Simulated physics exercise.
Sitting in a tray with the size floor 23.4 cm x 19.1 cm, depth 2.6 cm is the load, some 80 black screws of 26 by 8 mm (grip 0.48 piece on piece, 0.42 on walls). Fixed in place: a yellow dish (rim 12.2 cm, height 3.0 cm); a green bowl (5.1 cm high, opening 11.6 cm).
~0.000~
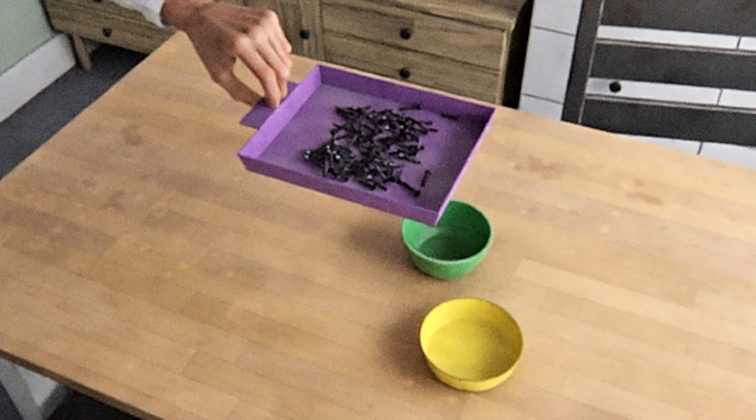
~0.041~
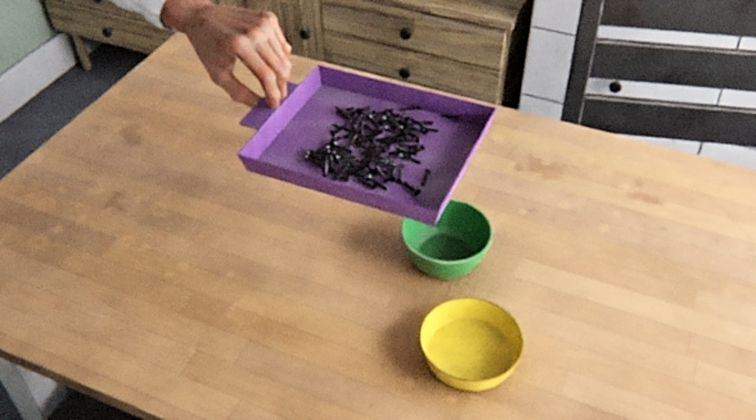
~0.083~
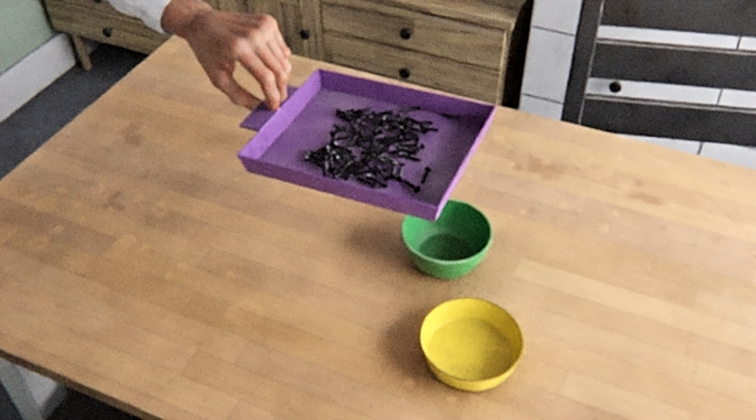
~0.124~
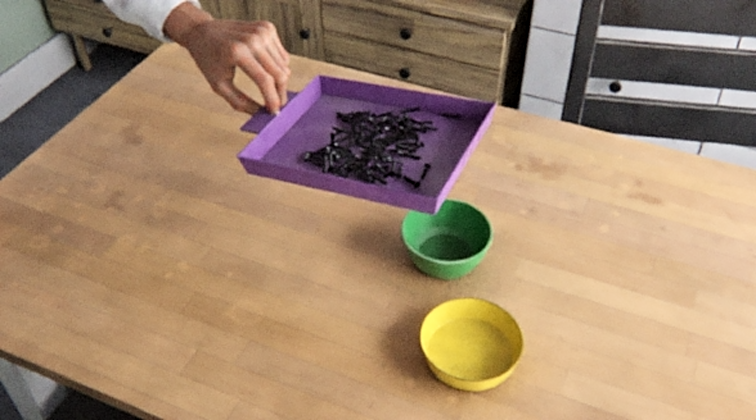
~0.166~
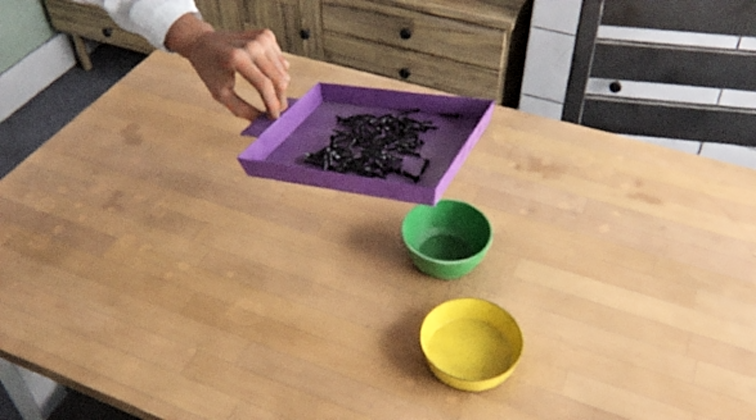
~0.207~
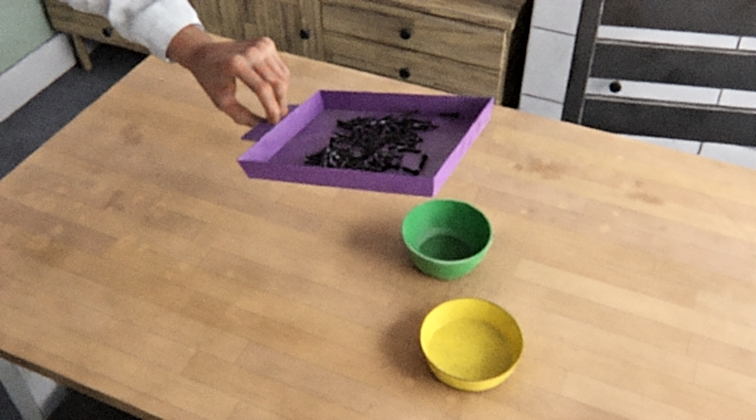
A hand gradually tilts a purple tray of black screws above a wooden table.
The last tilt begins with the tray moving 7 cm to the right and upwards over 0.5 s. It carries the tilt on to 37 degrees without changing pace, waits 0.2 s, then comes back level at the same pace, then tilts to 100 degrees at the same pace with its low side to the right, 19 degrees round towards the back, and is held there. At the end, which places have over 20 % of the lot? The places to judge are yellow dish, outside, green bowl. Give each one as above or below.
Yellow dish - below; outside everything - above; green bowl - above.
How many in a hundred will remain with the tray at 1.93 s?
Roughly 60 per cent.
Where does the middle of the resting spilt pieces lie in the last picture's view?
Roughly at pixel (524, 263).
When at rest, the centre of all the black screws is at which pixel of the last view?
Resting centre: Approx. (447, 249) px.
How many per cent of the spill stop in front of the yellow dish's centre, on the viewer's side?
0 %.
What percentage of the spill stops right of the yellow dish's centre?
Share on that side: Approx. 60 %.
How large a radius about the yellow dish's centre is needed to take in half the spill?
Distance from centre: Approx. 18 cm.
After 0.87 s, tilt 24 degrees; tray 100 %; middle of all pieces on or above the table near (337, 127).
After 1.42 s, tilt 20 degrees; tray 100 %; middle of all pieces on or above the table near (360, 81).
Then, at 1.93 s, tilt 72 degrees; tray 60 %, green bowl 5 %, outside 5 %, in the air 30 %; middle of all pieces on or above the table near (472, 202).
After 2.41 s, tilt 100 degrees; tray 5 %, green bowl 60 %, outside 35 %; middle of all pieces on or above the table near (466, 250).
At rest (3.0 s), tray 0 %, green bowl 65 %, outside 35 %, yellow dish 0 %.
